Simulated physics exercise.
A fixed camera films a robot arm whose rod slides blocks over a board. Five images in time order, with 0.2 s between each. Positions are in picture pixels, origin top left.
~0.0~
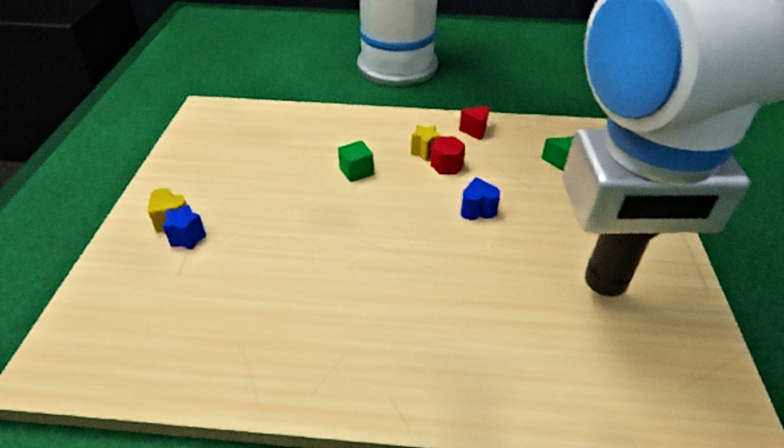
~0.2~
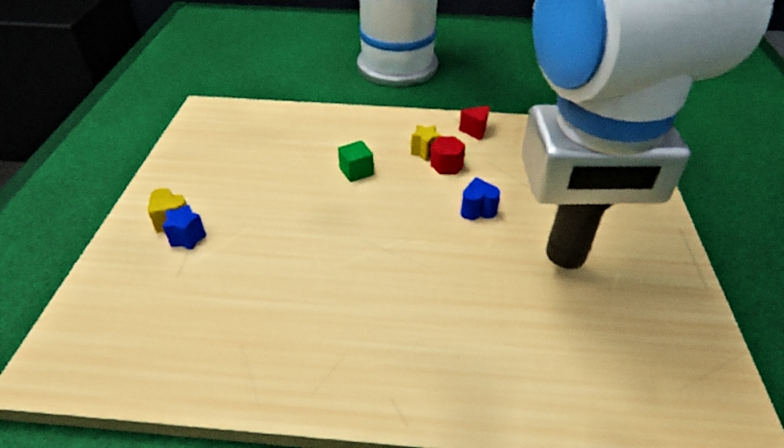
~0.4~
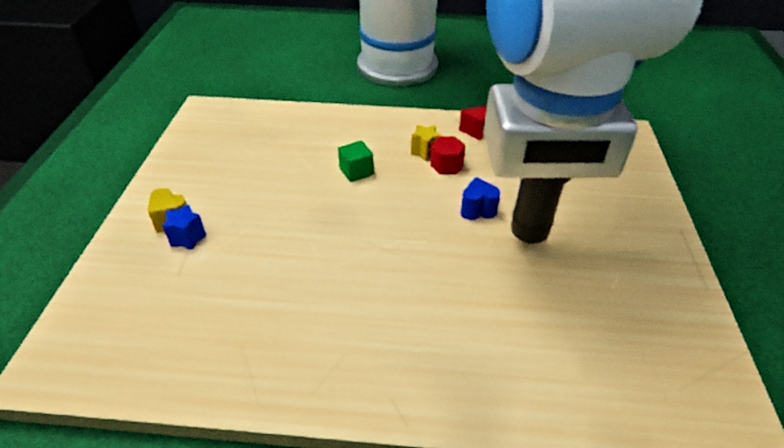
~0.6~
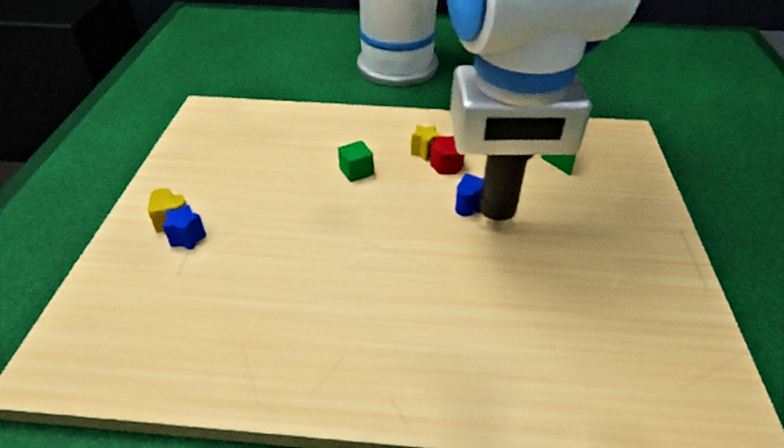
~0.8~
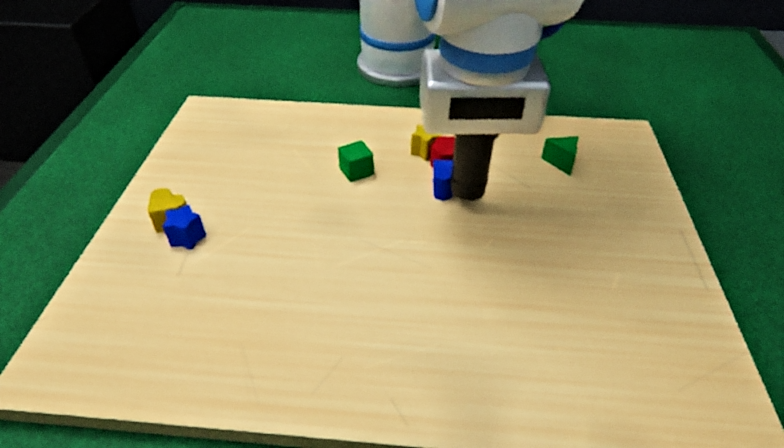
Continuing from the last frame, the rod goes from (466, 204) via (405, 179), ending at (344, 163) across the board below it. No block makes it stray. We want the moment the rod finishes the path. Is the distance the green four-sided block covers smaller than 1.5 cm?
Answer: No.
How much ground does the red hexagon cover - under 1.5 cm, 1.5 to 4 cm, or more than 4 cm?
Its displacement is below 1.5 cm.
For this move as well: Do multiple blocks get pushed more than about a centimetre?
Answer: Yes.
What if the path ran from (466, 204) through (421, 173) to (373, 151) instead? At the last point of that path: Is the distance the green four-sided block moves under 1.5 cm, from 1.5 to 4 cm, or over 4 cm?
It ends within 1.5 cm of its spot.
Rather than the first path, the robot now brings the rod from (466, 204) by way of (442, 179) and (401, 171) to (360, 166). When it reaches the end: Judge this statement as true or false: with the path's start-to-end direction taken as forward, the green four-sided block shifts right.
False - the claim does not hold.
On the path given first. One third of the way, rod (424, 172); blue heart-shaped block (412, 150), turned 15° clockwise.
Two thirds of the way, rod (384, 158); green four-sided block (349, 149); blue heart-shaped block (390, 136), turned 50° clockwise.
At the end, rod (343, 149); green four-sided block (307, 142), turned 15° anticlockwise; blue heart-shaped block (386, 134), turned 70° clockwise; red hexagon in place.
